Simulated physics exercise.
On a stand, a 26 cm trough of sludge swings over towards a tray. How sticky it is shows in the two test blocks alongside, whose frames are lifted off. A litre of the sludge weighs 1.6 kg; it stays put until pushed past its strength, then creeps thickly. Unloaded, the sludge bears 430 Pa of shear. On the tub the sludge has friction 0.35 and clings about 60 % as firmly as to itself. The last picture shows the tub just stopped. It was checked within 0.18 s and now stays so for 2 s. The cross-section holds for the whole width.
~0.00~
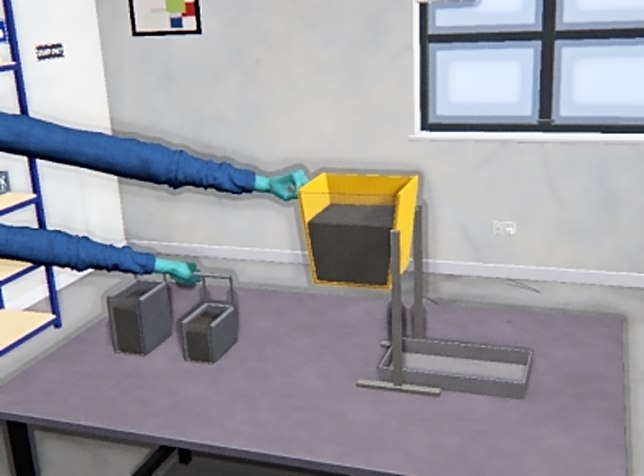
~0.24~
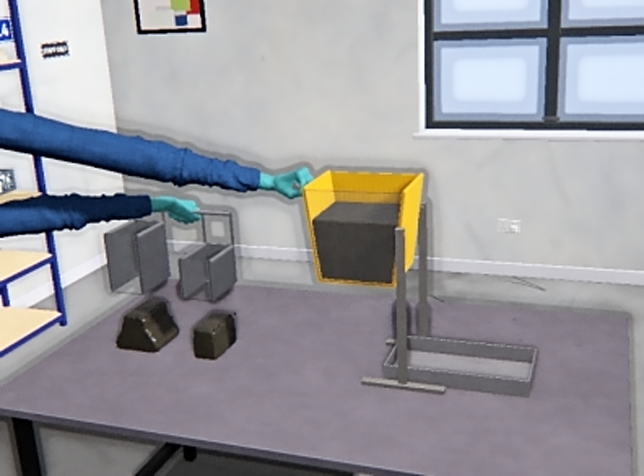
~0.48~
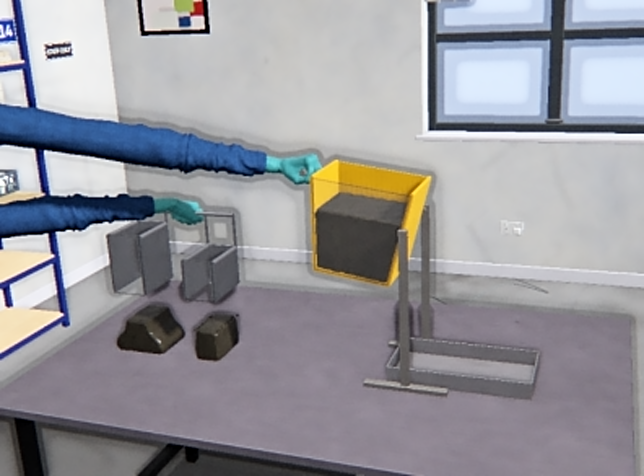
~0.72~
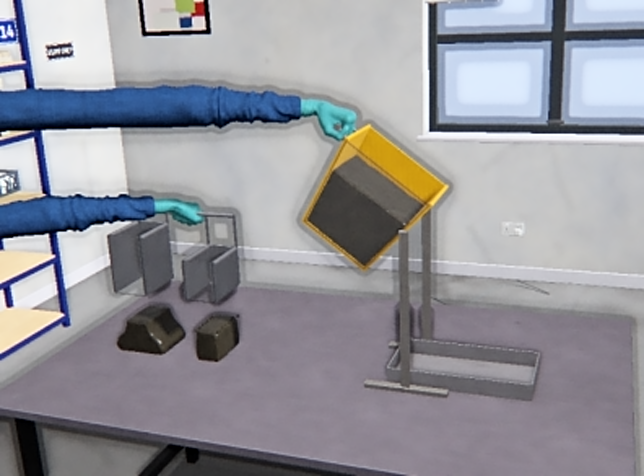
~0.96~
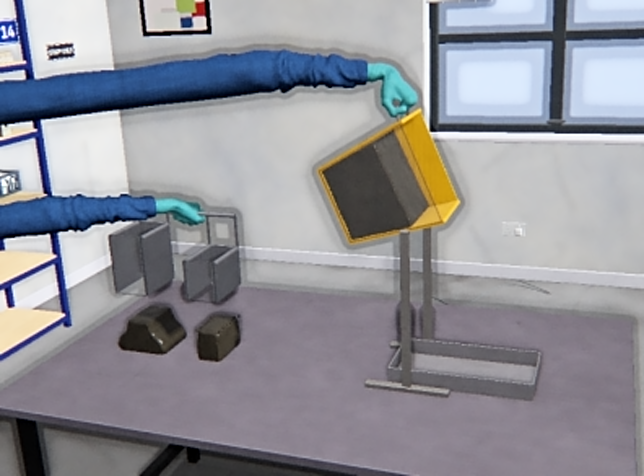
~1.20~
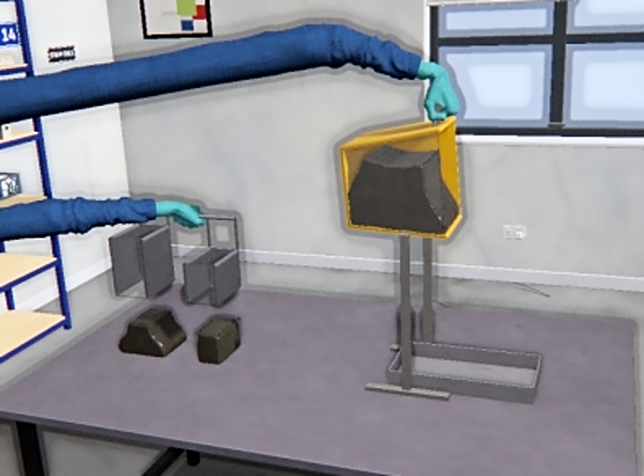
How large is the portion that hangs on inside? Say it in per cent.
The portion that hangs on inside is near 51 %.
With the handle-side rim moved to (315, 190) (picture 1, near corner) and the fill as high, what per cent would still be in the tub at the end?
Then about 70 %.
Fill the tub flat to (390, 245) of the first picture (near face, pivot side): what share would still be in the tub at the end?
Then about 80 %.
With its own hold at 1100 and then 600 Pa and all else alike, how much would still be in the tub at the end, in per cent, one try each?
In turn about 100 %, 65 %.
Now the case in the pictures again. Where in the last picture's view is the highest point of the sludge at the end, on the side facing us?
Near (373, 196).
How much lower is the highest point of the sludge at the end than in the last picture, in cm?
Some 10 cm.
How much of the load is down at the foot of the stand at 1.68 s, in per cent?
Near 25 %.
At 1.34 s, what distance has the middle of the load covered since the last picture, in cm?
About 6 cm.
After 1.34 s, the tub is at 86 degrees and holds 84 %.
After 1.51 s, the tub is at 86 degrees and holds 60 %.
After 1.68 s, the tub is at 86 degrees and holds 52 %.
After 1.85 s, the tub is at 86 degrees and holds 51 %.
After 3.20 s, at the end, the tub is at 86 degrees and holds 51 %.
